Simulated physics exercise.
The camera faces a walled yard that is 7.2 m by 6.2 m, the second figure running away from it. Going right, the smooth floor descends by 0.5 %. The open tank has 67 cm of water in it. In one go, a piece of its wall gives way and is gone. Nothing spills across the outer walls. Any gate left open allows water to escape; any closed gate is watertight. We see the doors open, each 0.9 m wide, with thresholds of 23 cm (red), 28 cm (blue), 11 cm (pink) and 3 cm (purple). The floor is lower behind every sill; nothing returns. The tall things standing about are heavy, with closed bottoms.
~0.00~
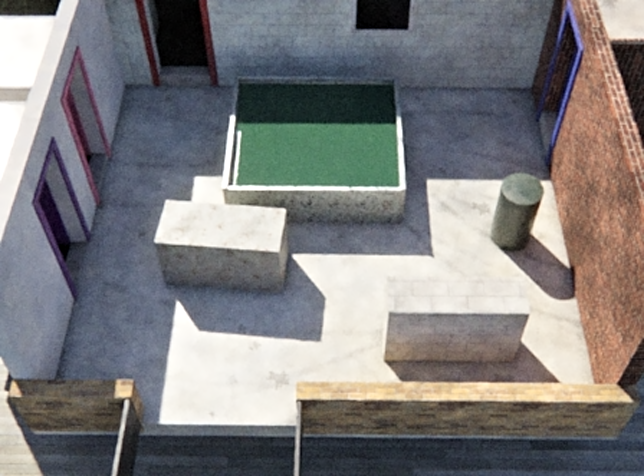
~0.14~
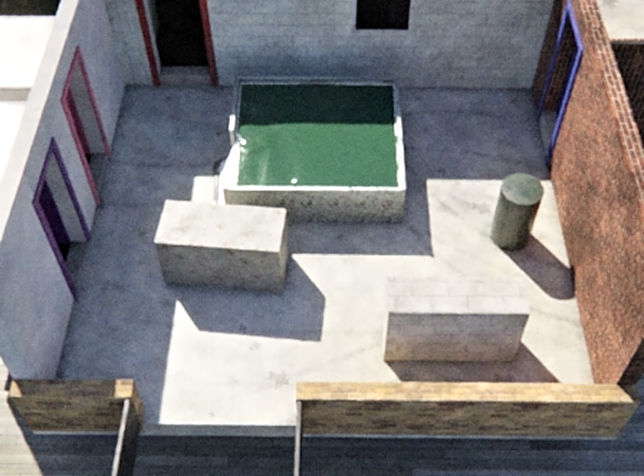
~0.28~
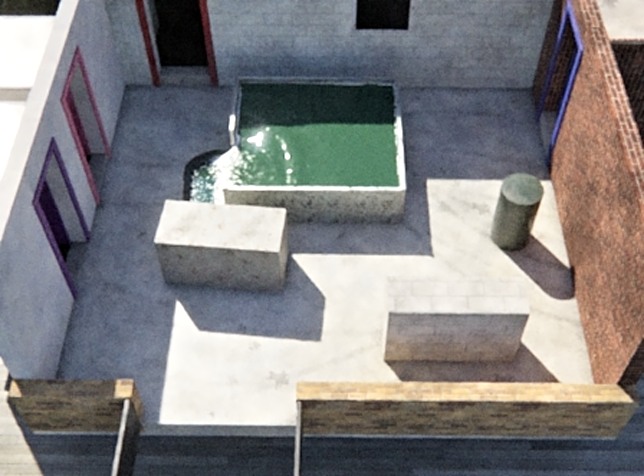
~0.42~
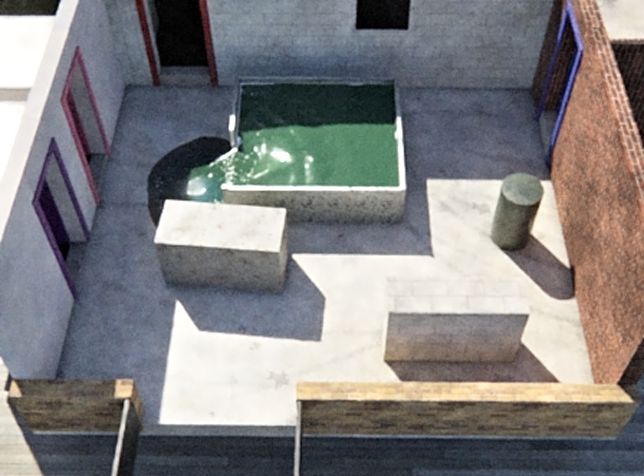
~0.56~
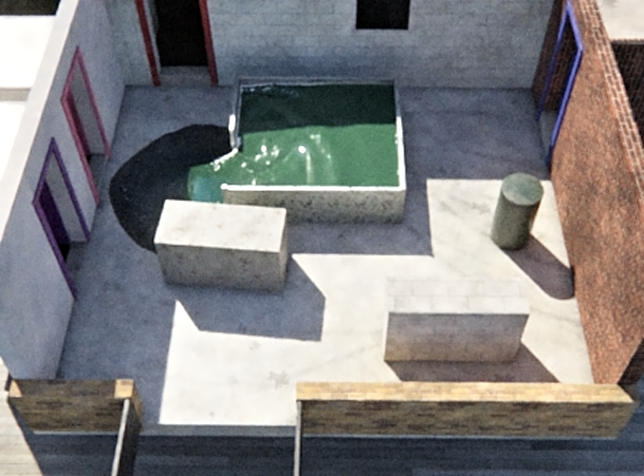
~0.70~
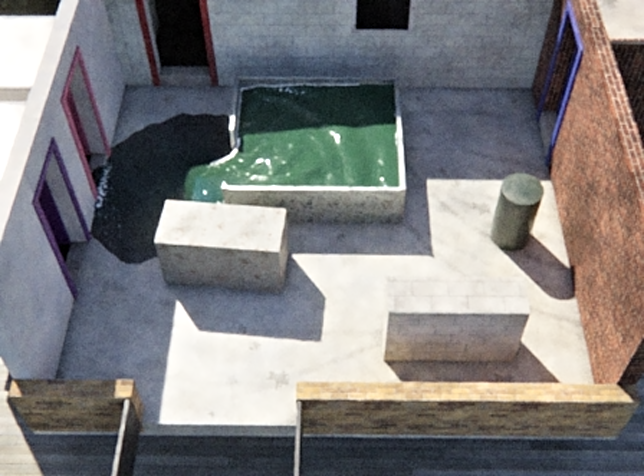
A walled yard with a pale, smooth floor is seen from high above by a camera that stays still. An open tank of green water stands at the back, with a pale block in front to its left, a low wall and dark green cylinder to the right, and purple, pink, red and blue doorframes around. Water pours from the tank's left side and spreads leftward in a widening dark pool.
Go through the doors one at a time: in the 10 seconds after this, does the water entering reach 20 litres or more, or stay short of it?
Going through them: The red door stays short; the blue door stays short; the pink door reaches it; the purple door reaches it.
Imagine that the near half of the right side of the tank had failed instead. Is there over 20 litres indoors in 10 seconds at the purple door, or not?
Against the limit, purple exceeds it.
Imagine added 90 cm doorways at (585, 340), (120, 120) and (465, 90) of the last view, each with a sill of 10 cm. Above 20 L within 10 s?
In that order: Short of it, beyond it, short of it.
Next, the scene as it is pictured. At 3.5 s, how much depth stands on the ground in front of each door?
Depths: Red door 14 cm, blue door 0 cm, pink door 26 cm, purple door 15 cm.
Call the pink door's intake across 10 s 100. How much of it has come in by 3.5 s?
Share: ~ 70 %.
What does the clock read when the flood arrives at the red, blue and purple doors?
Red = 1.6 s, blue = 6.0 s, purple = 0.9 s.
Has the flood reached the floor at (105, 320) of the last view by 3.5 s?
Soaked.
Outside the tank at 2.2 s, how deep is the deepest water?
I'd put it at close to 38 cm.
After 1.4 s water covers 20 % of the floor and is deepest (39 cm) near (226, 197); red door not reached, blue door not reached, pink door 27 cm at the sill, 91 L in, purple door 19 cm at the sill, 14 L in.
After 2.2 s water covers 25 % of the floor and is deepest (38 cm) near (96, 213); red door 7 cm at the sill, 0 L in, blue door not reached, pink door 36 cm at the sill, 234 L in, purple door 21 cm at the sill, 118 L in.
After 3.5 s water covers 40 % of the floor and is deepest (28 cm) near (50, 405); red door 14 cm at the sill, 0 L in, blue door not reached, pink door 26 cm at the sill, 413 L in, purple door 15 cm at the sill, 254 L in.
After 6.0 s water covers 65 % of the floor and is deepest (20 cm) near (100, 195); red door 13 cm at the sill, 0 L in, blue door 3 cm at the sill, 0 L in, pink door 20 cm at the sill, 543 L in, purple door 12 cm at the sill, 378 L in.
After 10.0 s water covers 95 % of the floor and is deepest (13 cm) near (124, 94); red door 9 cm at the sill, 0 L in, blue door 8 cm at the sill, 0 L in, pink door 11 cm at the sill, 592 L in, purple door 8 cm at the sill, 468 L in.
